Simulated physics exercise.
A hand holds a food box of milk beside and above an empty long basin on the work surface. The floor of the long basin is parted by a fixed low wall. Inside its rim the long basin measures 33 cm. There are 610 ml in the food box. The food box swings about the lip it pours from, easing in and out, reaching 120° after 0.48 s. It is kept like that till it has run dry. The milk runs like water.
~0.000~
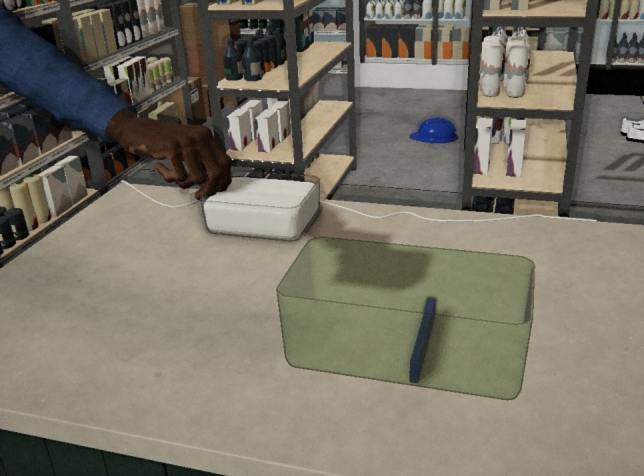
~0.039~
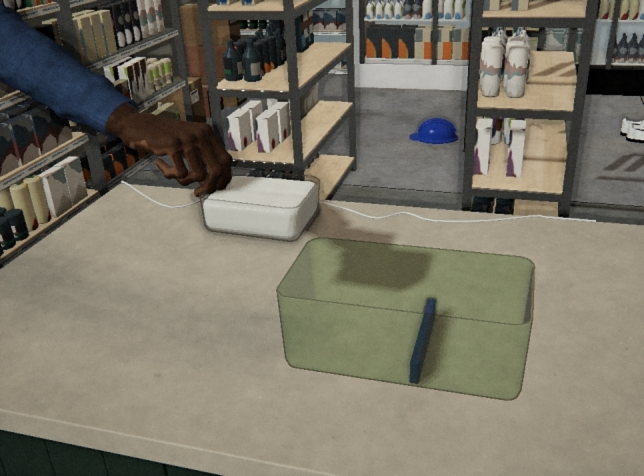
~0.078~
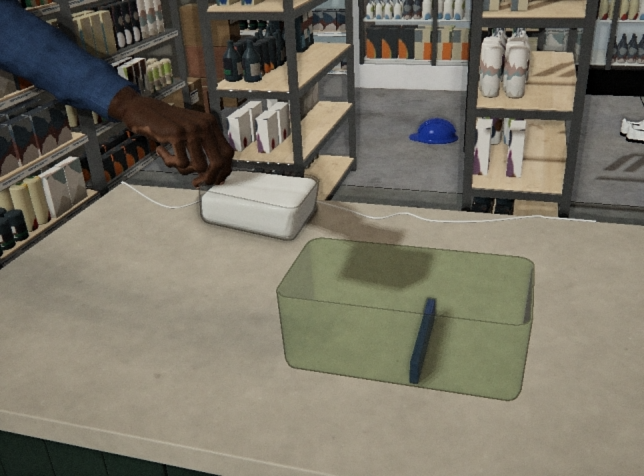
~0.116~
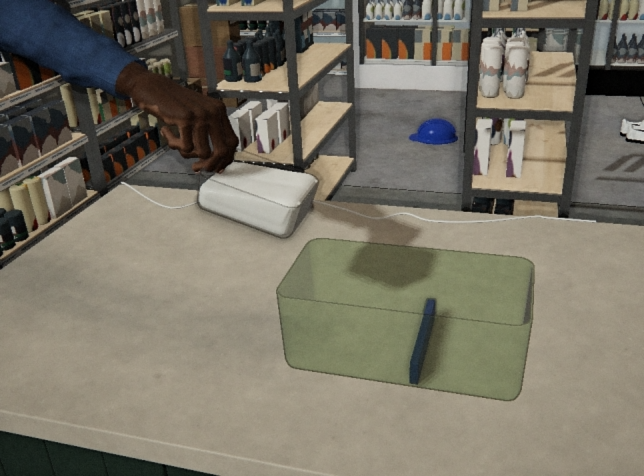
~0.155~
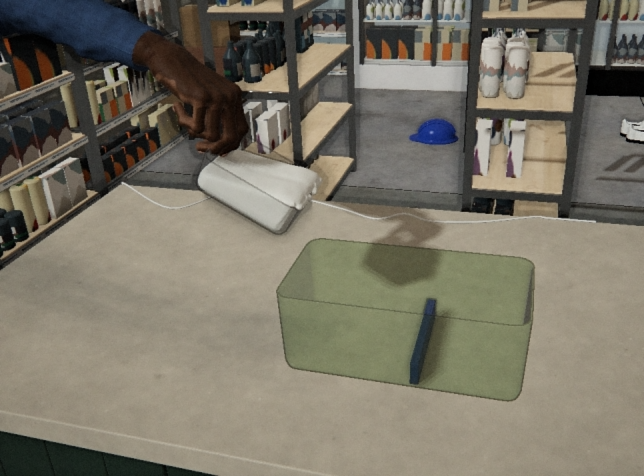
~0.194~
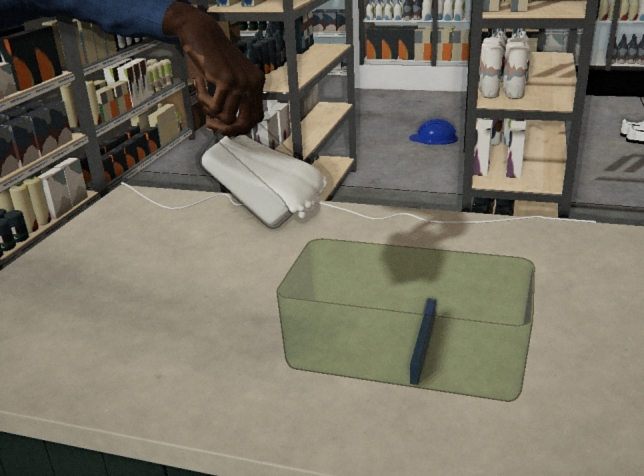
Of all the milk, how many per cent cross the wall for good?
Roughly 13 per cent is past the wall.
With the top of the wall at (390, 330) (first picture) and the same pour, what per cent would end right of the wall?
In that case some 50 per cent.
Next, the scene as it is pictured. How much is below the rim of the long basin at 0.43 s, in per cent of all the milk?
Some 24 per cent.
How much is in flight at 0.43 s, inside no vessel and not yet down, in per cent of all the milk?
About 66 per cent.
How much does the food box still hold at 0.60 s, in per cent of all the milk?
Near 0 in a hundred.
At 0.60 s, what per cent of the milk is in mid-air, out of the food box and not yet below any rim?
About 10 per cent.
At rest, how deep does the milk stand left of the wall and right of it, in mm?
Some 16 mm on the left and 4 mm on the right.
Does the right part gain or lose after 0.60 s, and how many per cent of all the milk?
It goes up by about 5.
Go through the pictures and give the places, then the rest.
In the first frame, it leans 0°; its right rim is at (310, 193); the milk meets the walls at (218, 189) and (310, 196); the long basin's rim runs from (294, 264) to (533, 291); the wall's top is at (424, 329).
In the second frame, it leans 2°; its right rim is at (310, 194); the milk meets the walls at (218, 188) and (310, 195).
In the third frame, it leans 8°; its right rim is at (310, 194); the milk meets the walls at (216, 183) and (310, 192).
In the fourth frame, it leans 17°; its right rim is at (309, 195); the milk meets the walls at (215, 173) and (311, 190); 2 per cent is over the edge.
In the fifth frame, it leans 28°; its right rim is at (309, 195); the milk meets the walls at (215, 158) and (302, 183); 6 per cent is over the edge.
In the sixth frame, it leans 42°; its right rim is at (308, 195); the milk meets the walls at (217, 141) and (290, 171); 10 per cent is over the edge.
After 0.43 s the tilt is 117° and 10 per cent is still to pour, 23 is left of the wall and 0 right of it.
After 0.60 s the tilt is 120° and 0 per cent is still to pour, 82 is left of the wall and 8 right of it.
After 0.78 s the tilt is 120° and 0 per cent is still to pour, 79 is left of the wall and 12 right of it.
After 0.98 s the tilt is 120° and 0 per cent is still to pour, 80 is left of the wall and 13 right of it.
In the end 80 per cent lies left of the wall, 13 right of it and 7 outside.
